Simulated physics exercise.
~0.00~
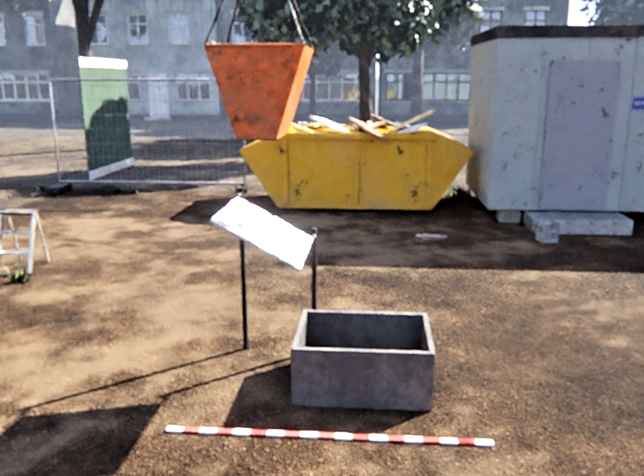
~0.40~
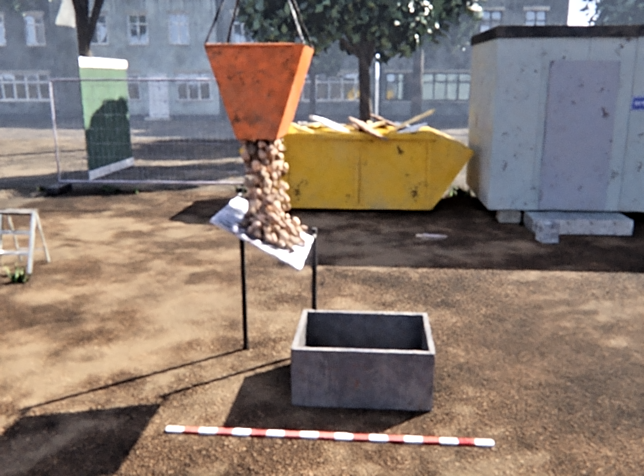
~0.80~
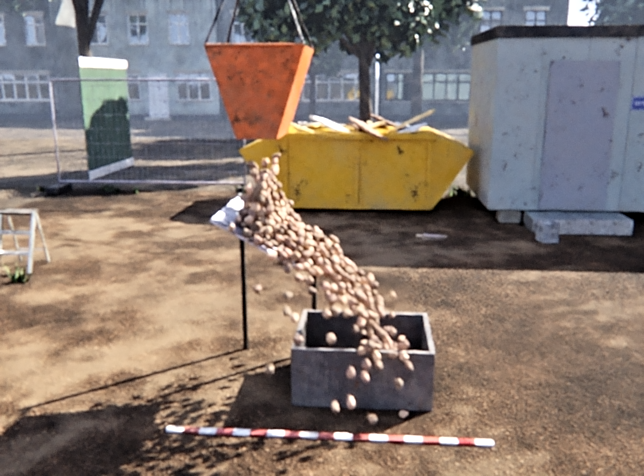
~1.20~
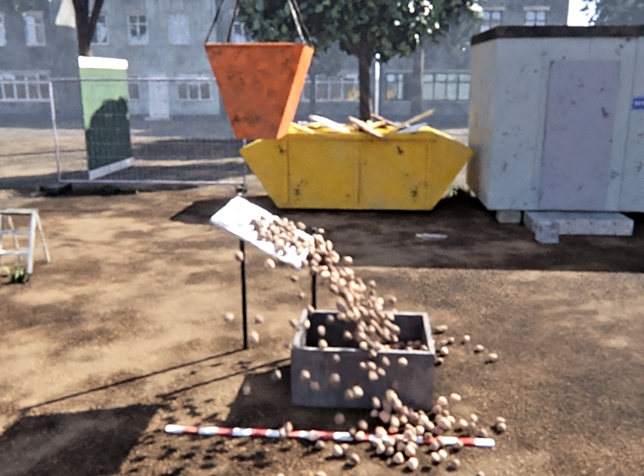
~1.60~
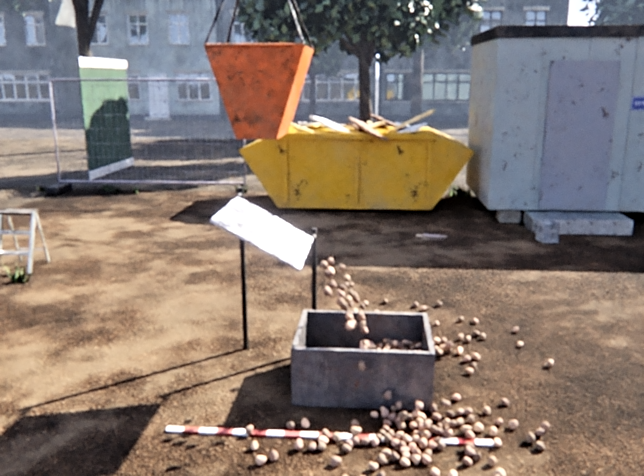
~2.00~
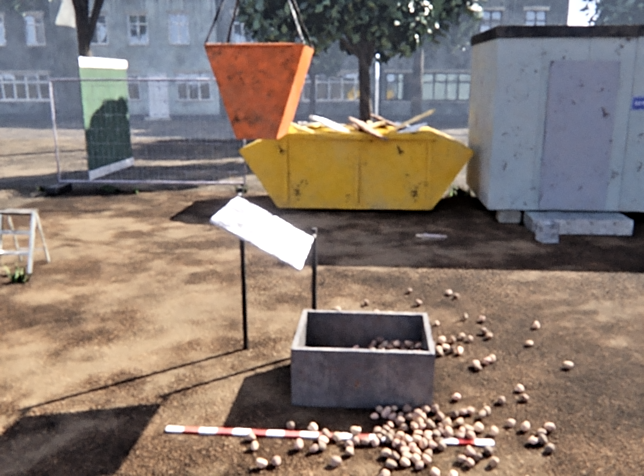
Stones drop from an orange skip, slide down a sloping plate and partly miss the bin.
